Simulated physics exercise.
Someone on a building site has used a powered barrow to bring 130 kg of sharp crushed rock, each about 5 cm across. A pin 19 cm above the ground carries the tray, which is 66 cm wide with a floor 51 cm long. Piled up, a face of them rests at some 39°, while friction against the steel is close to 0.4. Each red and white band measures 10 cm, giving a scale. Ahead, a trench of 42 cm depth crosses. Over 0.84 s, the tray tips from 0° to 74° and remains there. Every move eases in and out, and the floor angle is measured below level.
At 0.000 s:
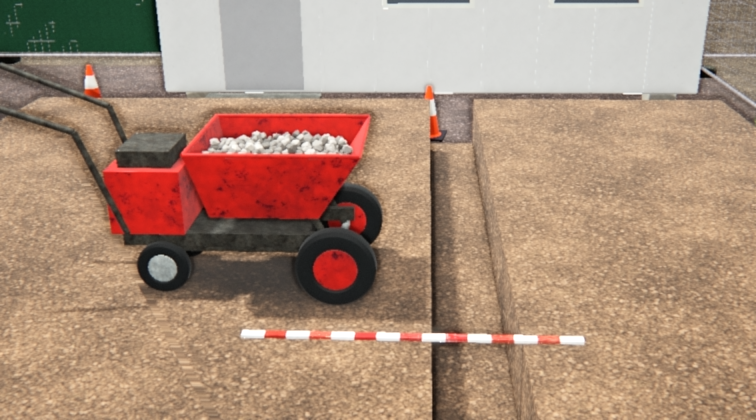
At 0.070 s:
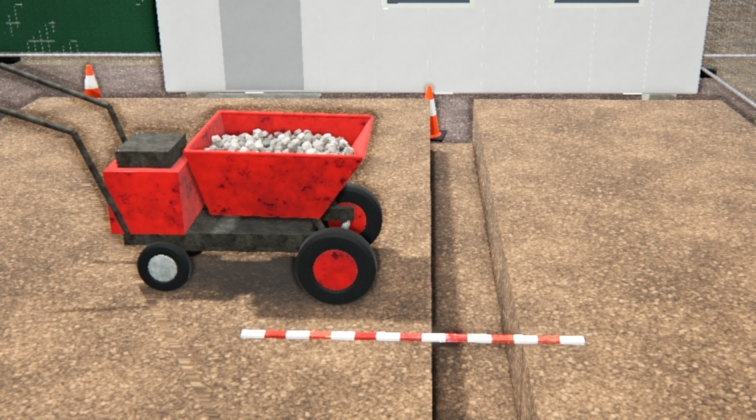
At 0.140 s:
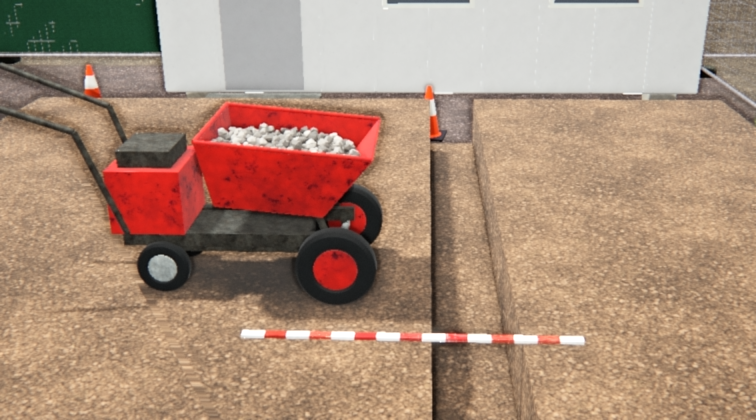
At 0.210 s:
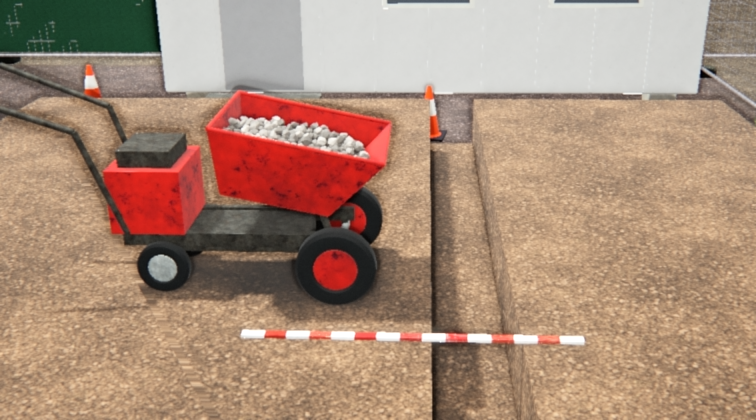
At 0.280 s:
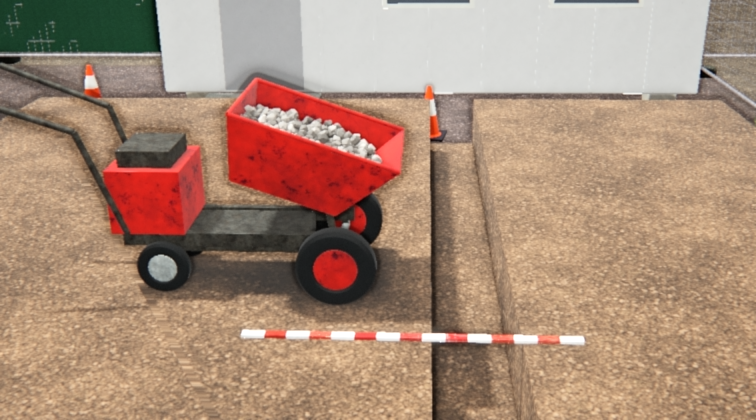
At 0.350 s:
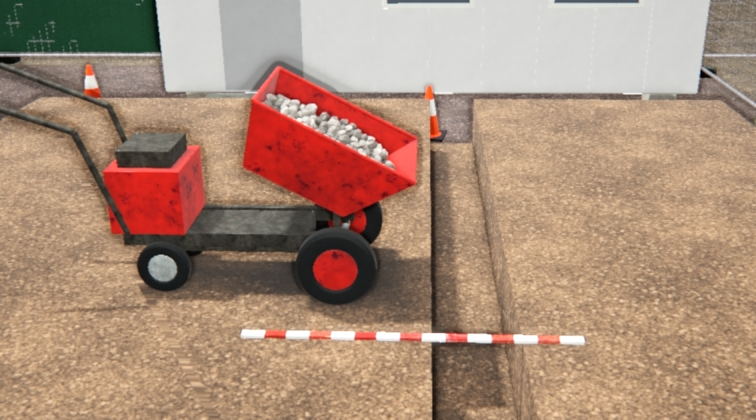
A red tray full of pale grey stones tilted steadily on its wheeled barrow, its back end rising and its front lip dipping to the right beside a trench, while the barrow stayed still.
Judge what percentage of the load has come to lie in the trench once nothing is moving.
Roughly 67 in every hundred.
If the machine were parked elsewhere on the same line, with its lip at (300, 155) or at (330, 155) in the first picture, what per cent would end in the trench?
First place: Near 75%; second place: Near 85%.
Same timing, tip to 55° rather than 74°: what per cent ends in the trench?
About 15%.
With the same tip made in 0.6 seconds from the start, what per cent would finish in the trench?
Something close to 55 per cent.
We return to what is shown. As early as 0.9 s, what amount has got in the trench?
Roughly 25 percent of the load.
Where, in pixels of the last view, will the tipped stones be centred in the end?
Centre estimate: Around (486, 334).
After 0.6 s the floor is at 62°; 100 % in the tray; the foremost stones are at (449, 219).
After 0.9 s the floor is at 74°; 72 % in the tray, 23 % in the trench, 5 % past the trench; the foremost stones are at (542, 287).
After 1.3 s the floor is at 74°; 37 % in the tray, 43 % in the trench, 20 % past the trench; the foremost stones are at (642, 284).
After 3.2 s the floor is at 74°; 13 % in the tray, 67 % in the trench, 20 % past the trench; the foremost stones are at (671, 273).
